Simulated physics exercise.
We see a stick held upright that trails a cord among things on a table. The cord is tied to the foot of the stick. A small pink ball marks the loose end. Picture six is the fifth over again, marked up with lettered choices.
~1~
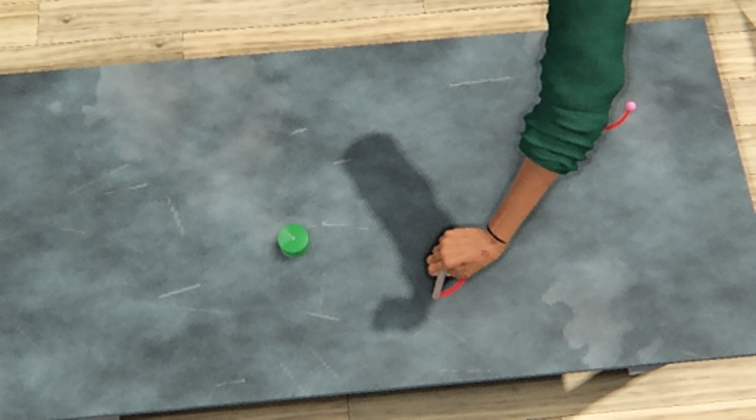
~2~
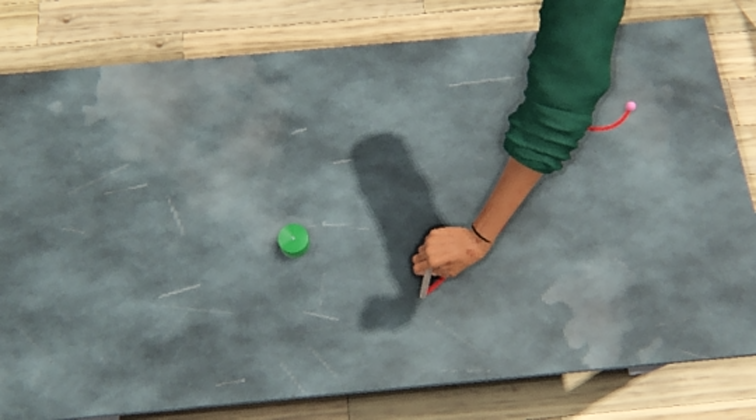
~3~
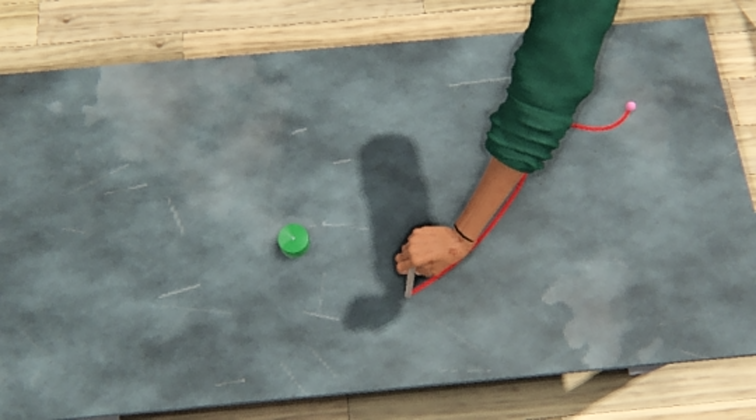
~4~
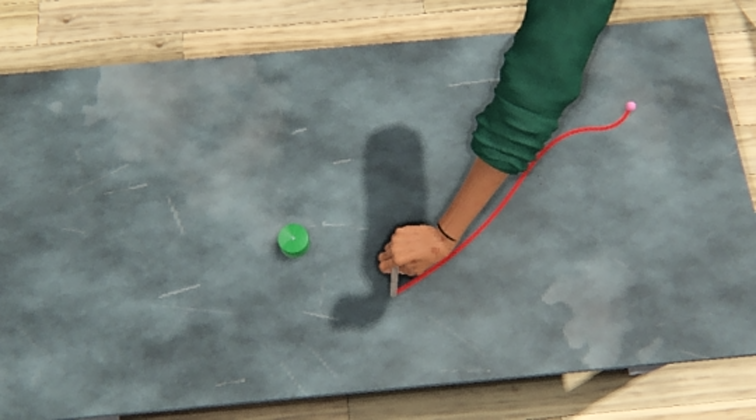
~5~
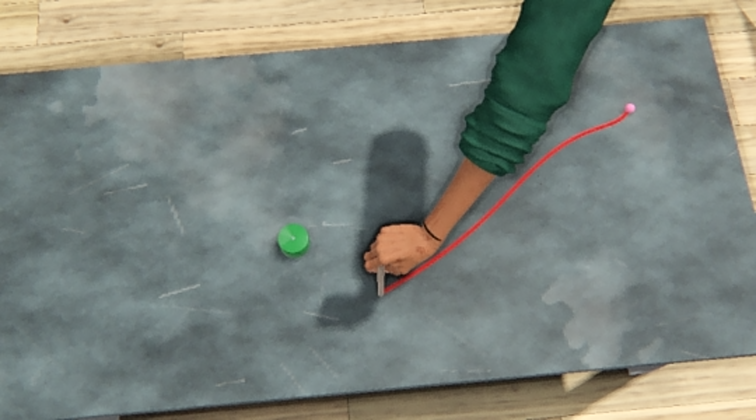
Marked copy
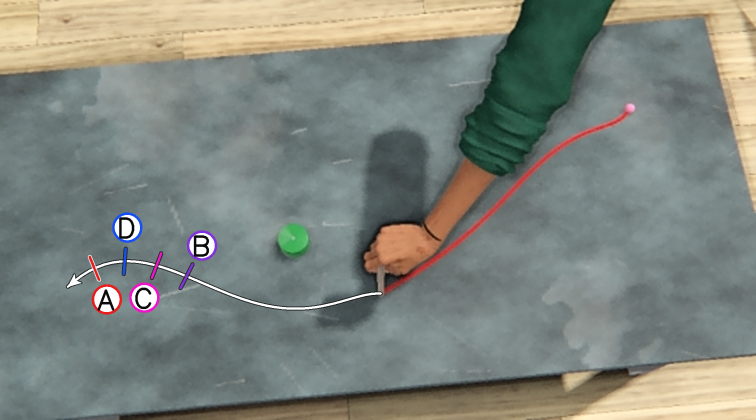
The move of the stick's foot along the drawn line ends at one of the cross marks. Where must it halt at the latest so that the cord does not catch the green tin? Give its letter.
Stop at B.
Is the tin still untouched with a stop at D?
No.
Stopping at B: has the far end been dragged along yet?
Yes.
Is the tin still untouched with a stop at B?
Yes.
On the marked copy, A at (94, 268); B at (187, 276); C at (157, 266); D at (125, 261); the route from (381, 293) via (220, 290) to (68, 287).
Taking B. A third of the way, foot of the stick (312, 308), middle of the cord (460, 226), free end (585, 138).
Two thirds of the way, foot of the stick (241, 299), middle of the cord (404, 247), free end (541, 169).
When it is over, foot of the stick (187, 276), middle of the cord (356, 253), free end (504, 191); nothing has been touched.
As for the rest, A brings the cord against the tin; C brings the cord against the tin; D brings the cord against the tin.
